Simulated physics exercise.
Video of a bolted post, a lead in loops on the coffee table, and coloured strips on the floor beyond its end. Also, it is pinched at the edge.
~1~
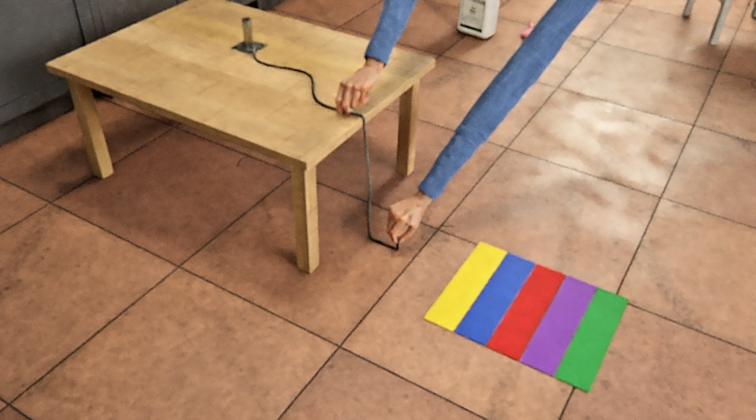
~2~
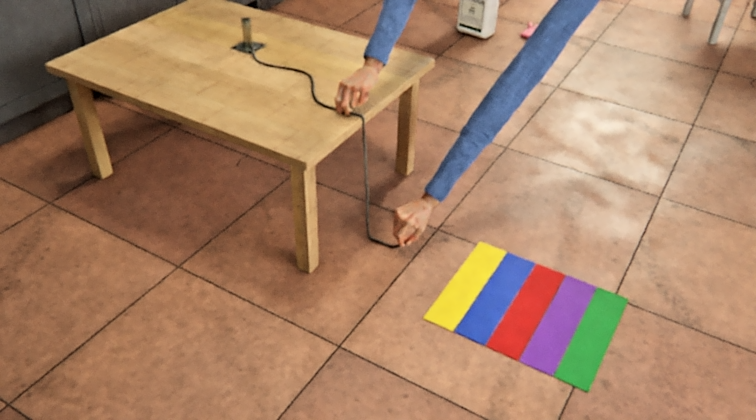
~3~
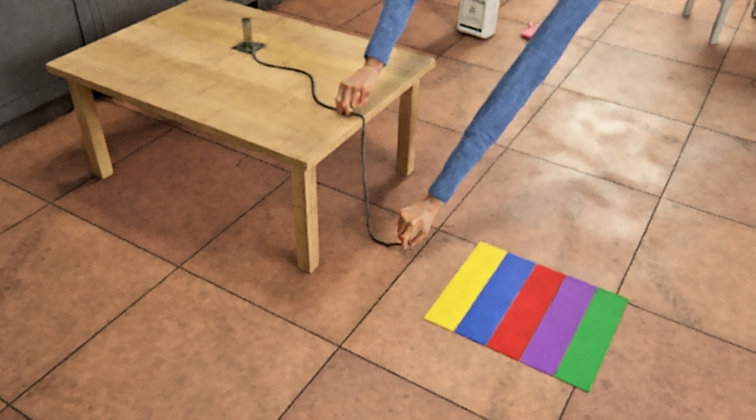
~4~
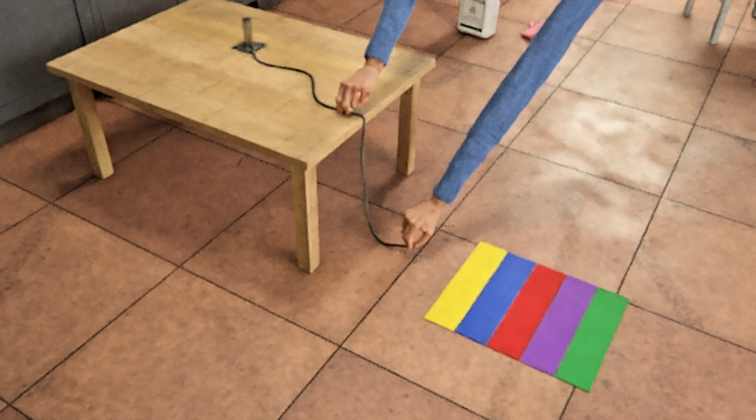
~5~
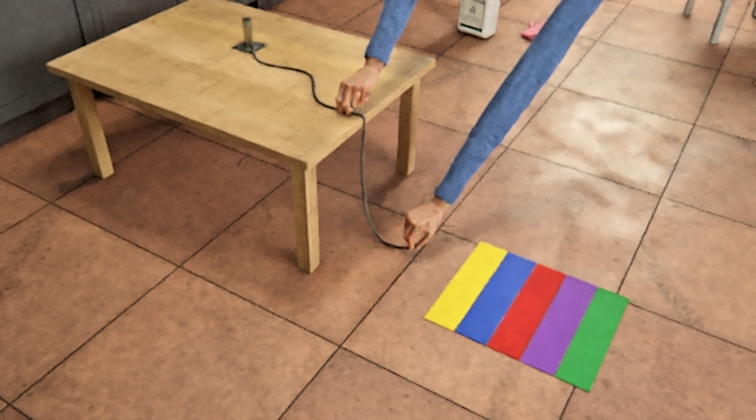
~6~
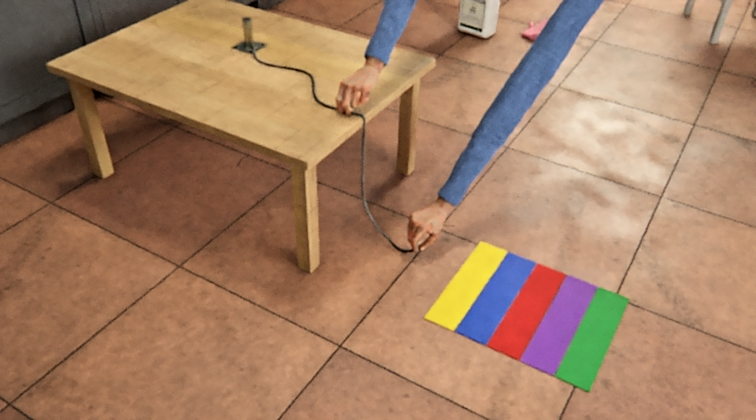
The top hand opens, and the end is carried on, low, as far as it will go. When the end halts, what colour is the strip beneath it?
Blue.
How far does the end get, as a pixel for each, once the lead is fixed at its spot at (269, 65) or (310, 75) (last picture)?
Estimated pixels: (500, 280), then (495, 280).
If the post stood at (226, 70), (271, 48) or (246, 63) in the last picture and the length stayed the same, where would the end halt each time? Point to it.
The places come out near (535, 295), (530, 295) and (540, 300).
Soon after, end near (446, 259); short of the strips.
After that, end near (484, 275); over yellow.
At the stop, end near (507, 284); over blue. It gets as far as the blue strip.
